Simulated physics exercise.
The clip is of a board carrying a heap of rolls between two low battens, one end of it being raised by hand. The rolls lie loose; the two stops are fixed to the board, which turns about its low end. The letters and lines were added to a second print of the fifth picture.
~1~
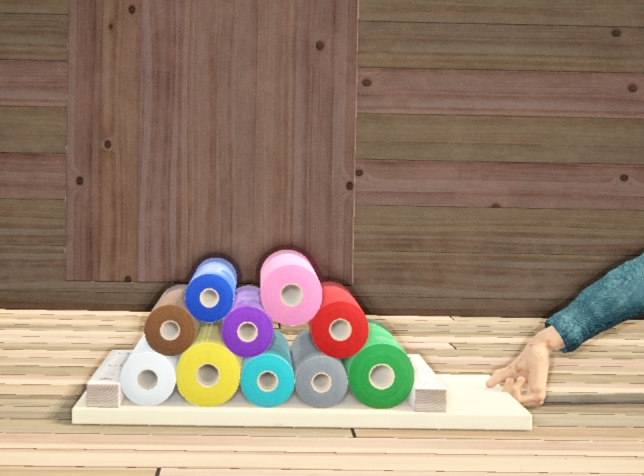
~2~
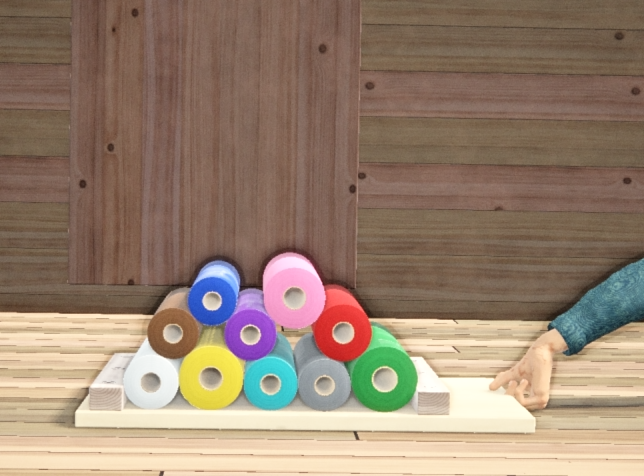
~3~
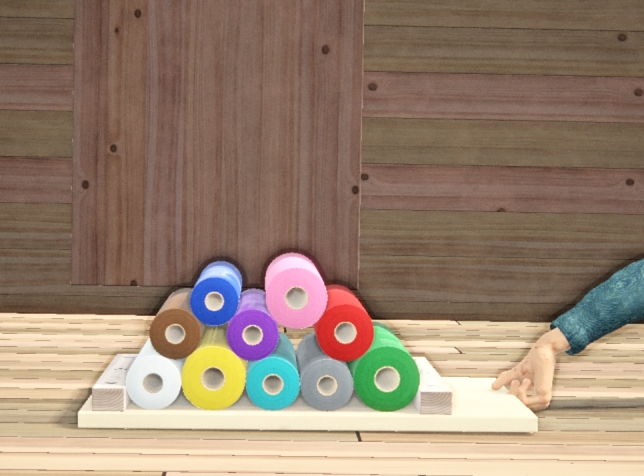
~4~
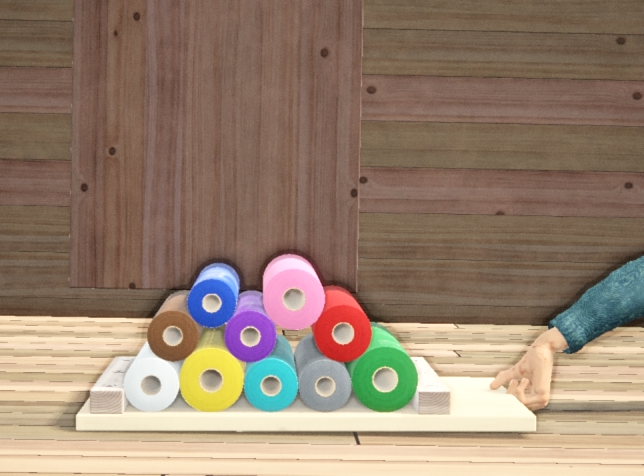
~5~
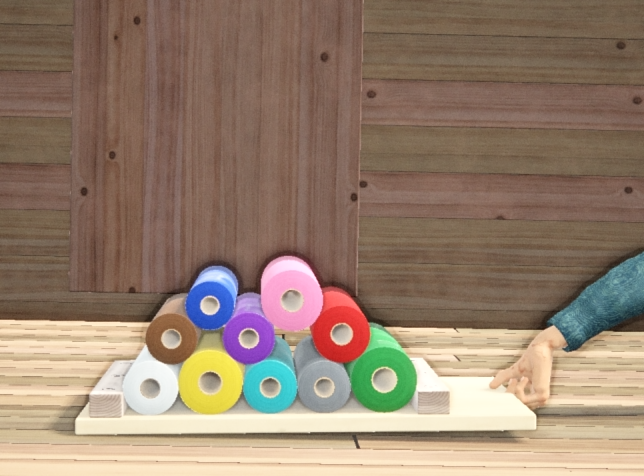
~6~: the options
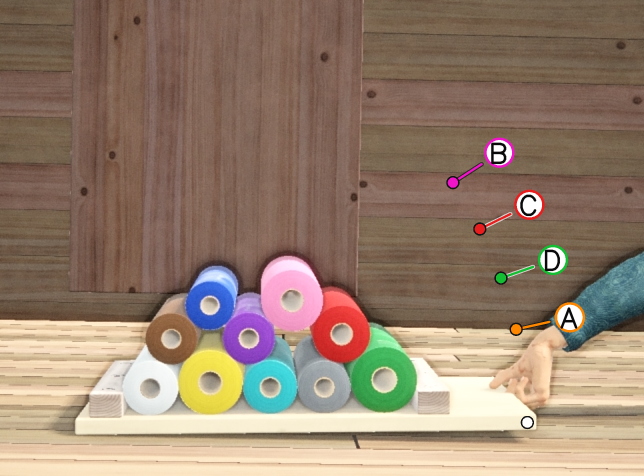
A hand holds the right end of a board of stacked colourful rolls, barely moving.
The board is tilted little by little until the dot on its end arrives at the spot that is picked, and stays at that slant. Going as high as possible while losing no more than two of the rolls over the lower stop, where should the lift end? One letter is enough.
C is the limit.
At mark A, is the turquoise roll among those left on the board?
The turquoise roll: Yes.
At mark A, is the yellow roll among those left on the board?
Yes.
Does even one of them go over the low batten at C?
At C: Yes.
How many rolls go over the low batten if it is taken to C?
At C the number is two.
On the marked copy, A at (516, 329); B at (453, 183); C at (480, 229); D at (501, 278); the white dot at (528, 422).
Taking C. A third of the way, board at 16°.
Two thirds of the way, board at 27°.
When it is over, board at 27°, two over the low batten (brown, blue).
As for the rest, A none over the low batten; B five over the low batten; D two over the low batten (brown, blue).
